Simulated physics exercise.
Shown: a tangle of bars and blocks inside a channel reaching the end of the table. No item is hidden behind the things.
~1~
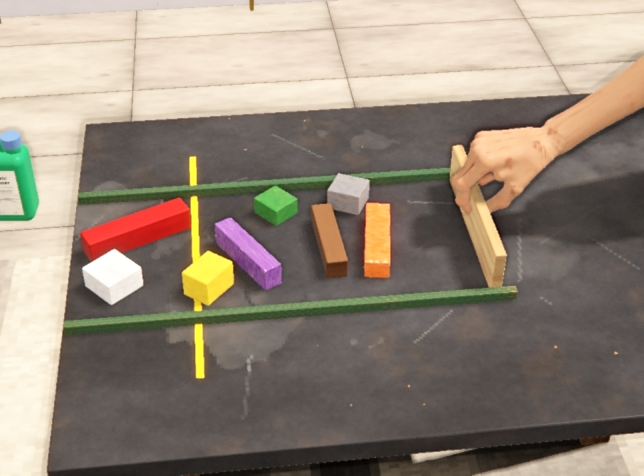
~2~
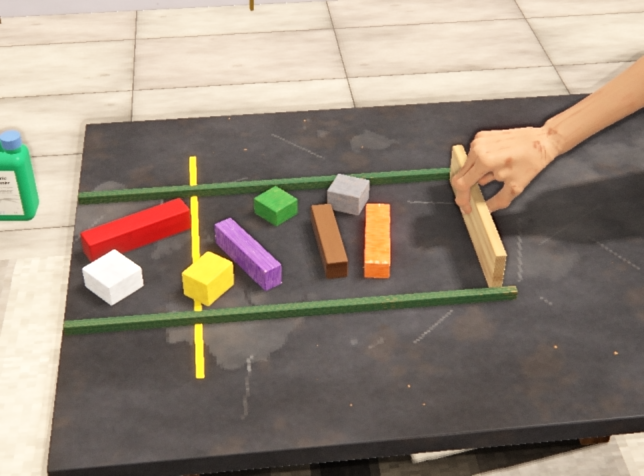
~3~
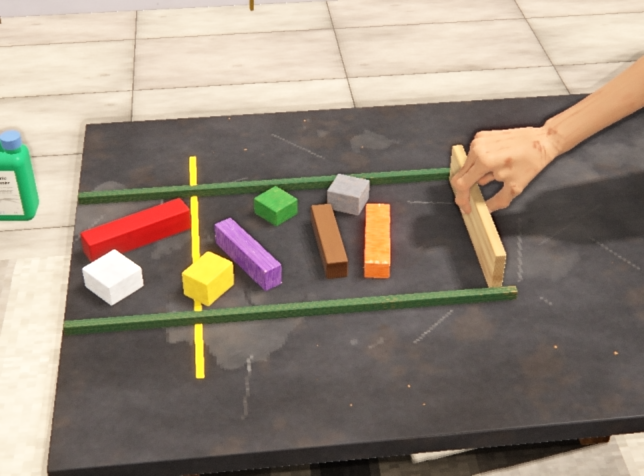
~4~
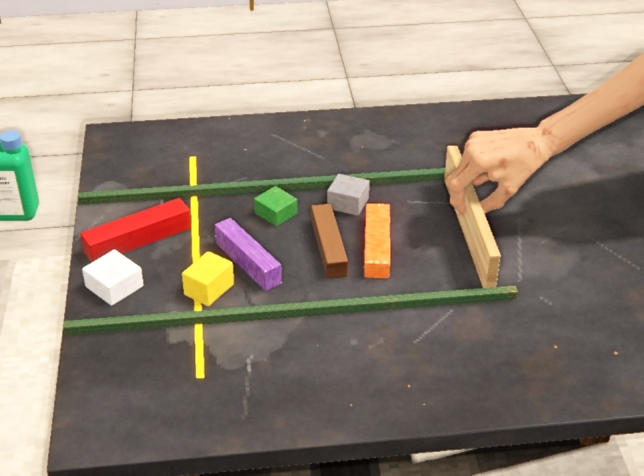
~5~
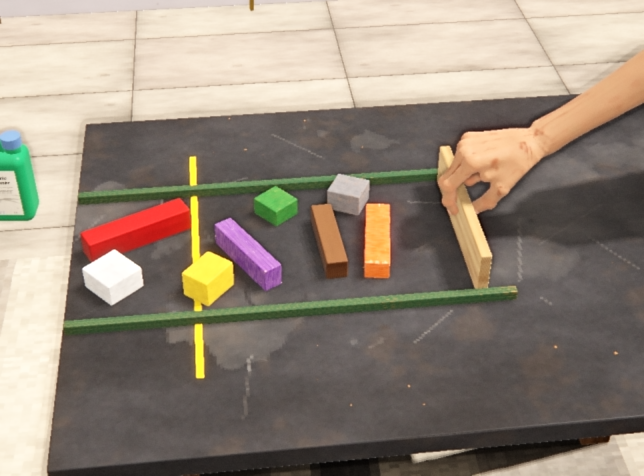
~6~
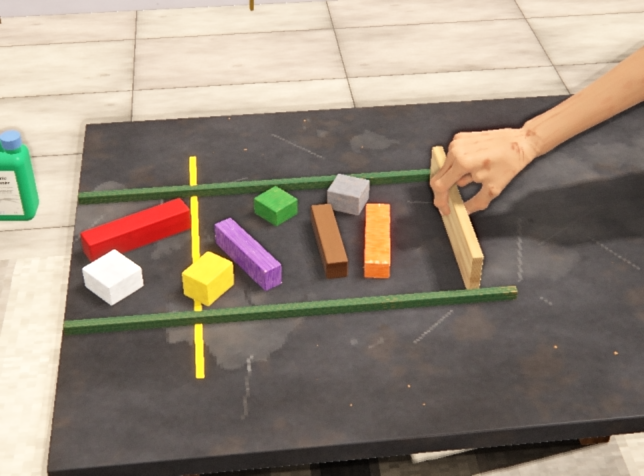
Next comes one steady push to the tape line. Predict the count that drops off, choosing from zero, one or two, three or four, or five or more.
Count: Zero.
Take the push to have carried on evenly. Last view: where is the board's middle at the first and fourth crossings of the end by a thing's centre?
About (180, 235), then about (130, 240).
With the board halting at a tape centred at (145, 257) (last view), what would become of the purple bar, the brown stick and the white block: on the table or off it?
The purple bar stays put, the brown stick stays put, and the white block topples off.
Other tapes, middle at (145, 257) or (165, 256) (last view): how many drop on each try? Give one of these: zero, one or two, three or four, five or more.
3 or 4; just one or two.
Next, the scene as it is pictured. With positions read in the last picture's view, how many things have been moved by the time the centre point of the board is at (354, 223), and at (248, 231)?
That makes 3 at the first spot and 7 at the second.
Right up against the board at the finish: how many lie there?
The count in contact is 2.
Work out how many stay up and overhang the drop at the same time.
I'd put it at 2.
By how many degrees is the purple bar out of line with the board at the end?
The angle comes out near 0 degrees.
A little later, none off yet; white block at rest near (113, 277); red stick at rest near (137, 231); yellow block at rest near (208, 279).
When it is over, the number that fall off is zero.
